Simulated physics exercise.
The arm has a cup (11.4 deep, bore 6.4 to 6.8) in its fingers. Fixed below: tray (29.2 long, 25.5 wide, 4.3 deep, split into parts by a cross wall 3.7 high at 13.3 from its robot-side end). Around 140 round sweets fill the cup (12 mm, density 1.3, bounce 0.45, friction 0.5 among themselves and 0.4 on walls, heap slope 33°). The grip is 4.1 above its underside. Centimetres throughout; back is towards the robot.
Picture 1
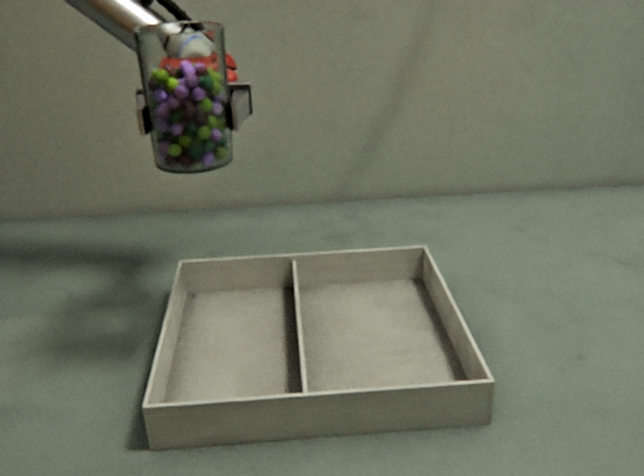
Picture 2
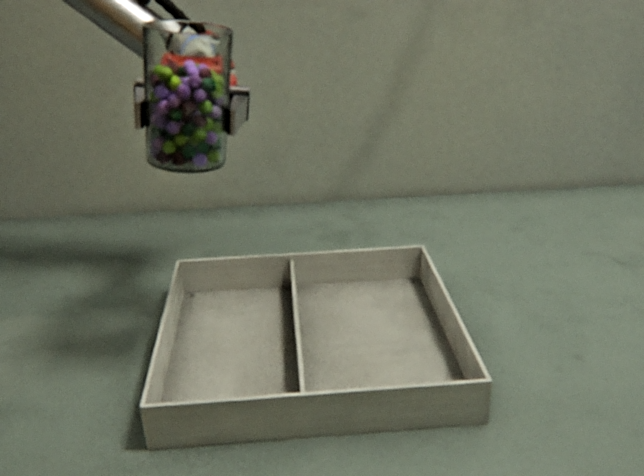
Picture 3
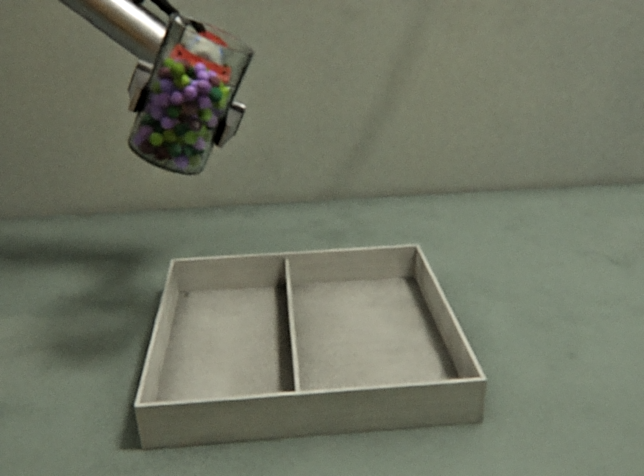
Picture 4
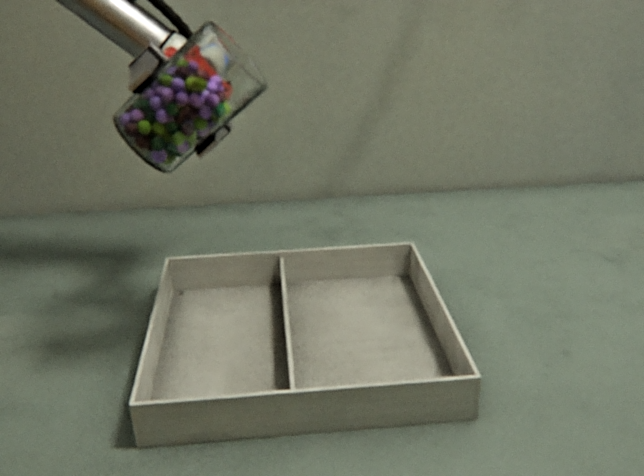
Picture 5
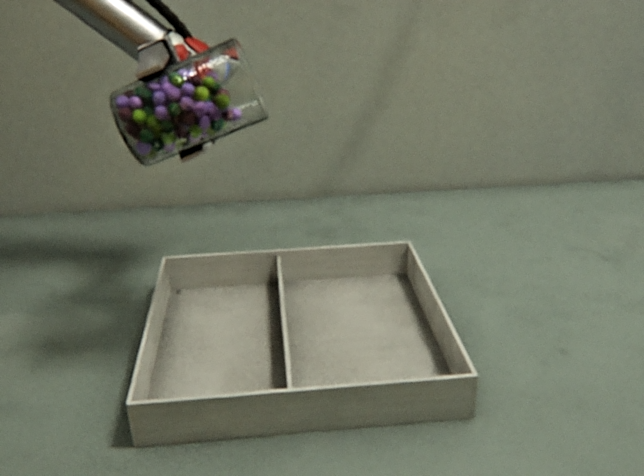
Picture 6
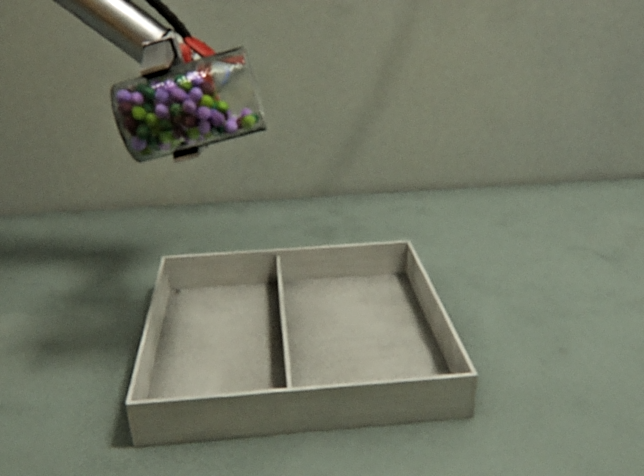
A clear cup of colorful balls is tilted rightward by a robot arm above a divided tray.
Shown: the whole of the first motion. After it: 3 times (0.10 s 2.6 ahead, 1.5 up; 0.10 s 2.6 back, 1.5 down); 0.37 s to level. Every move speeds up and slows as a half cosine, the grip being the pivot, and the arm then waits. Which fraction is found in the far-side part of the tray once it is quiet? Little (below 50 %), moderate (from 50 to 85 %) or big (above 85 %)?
A little share, below 50 %, ends in the far-side part of the tray.
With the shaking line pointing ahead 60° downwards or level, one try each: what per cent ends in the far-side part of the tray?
Some 0 and 30 per cent.
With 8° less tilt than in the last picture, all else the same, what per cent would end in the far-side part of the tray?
In that case some 25 per cent.
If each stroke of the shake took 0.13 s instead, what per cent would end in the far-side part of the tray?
Then about 25 per cent.
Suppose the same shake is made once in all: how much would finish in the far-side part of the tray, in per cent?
Then about 20 per cent.
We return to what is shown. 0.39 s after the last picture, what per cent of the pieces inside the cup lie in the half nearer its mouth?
About 70 per cent.
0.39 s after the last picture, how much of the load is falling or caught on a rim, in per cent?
Roughly 9 per cent.
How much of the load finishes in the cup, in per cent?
Roughly 60 per cent.
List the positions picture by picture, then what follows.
The first picture shows the cup middle at (187, 99), level; upper third of the load around (186, 87), from x 155 to 225, top at y 70; 145 in the cup.
The second picture shows the cup middle at (187, 98), tilted 7° forward; upper third of the load around (186, 86), from x 155 to 220, top at y 70.
The third picture shows the cup middle at (188, 99), tilted 27° forward; upper third of the load around (185, 88), from x 140 to 225, top at y 65.
The fourth picture shows the cup middle at (189, 101), tilted 50° forward; upper third of the load around (182, 90), from x 130 to 225, top at y 65.
The fifth picture shows the cup middle at (189, 105), tilted 70° forward; upper third of the load around (176, 93), from x 125 to 230, top at y 75.
The sixth picture shows the cup middle at (189, 107), tilted 77° forward; upper third of the load around (167, 95), from x 125 to 250, top at y 80; 145 in the cup.
Then, 0.39 s on, tilted 77° forward, highest piece 27 above the table; 115 in the cup, 17 in the far-side part, 13 in flight or on a rim.
Then, 0.78 s on, tilted 41° forward, highest piece 30 above the table; 85 in the cup, 52 in the far-side part, 2 in the robot-side part, 1 on the table or floor, 5 in flight or on a rim.
Then, 1.17 s on, level, highest piece 28 above the table; 85 in the cup, 57 in the far-side part, 2 in the robot-side part, 1 on the table or floor.
Then, 2.22 s on, level, highest piece 27 above the table; 85 in the cup, 57 in the far-side part, 2 in the robot-side part, 1 on the table or floor.
In the end, 85 in the cup, 57 in the far-side part, 2 in the robot-side part, 1 on the table or floor. That is 39 % in the far-side part of the tray.
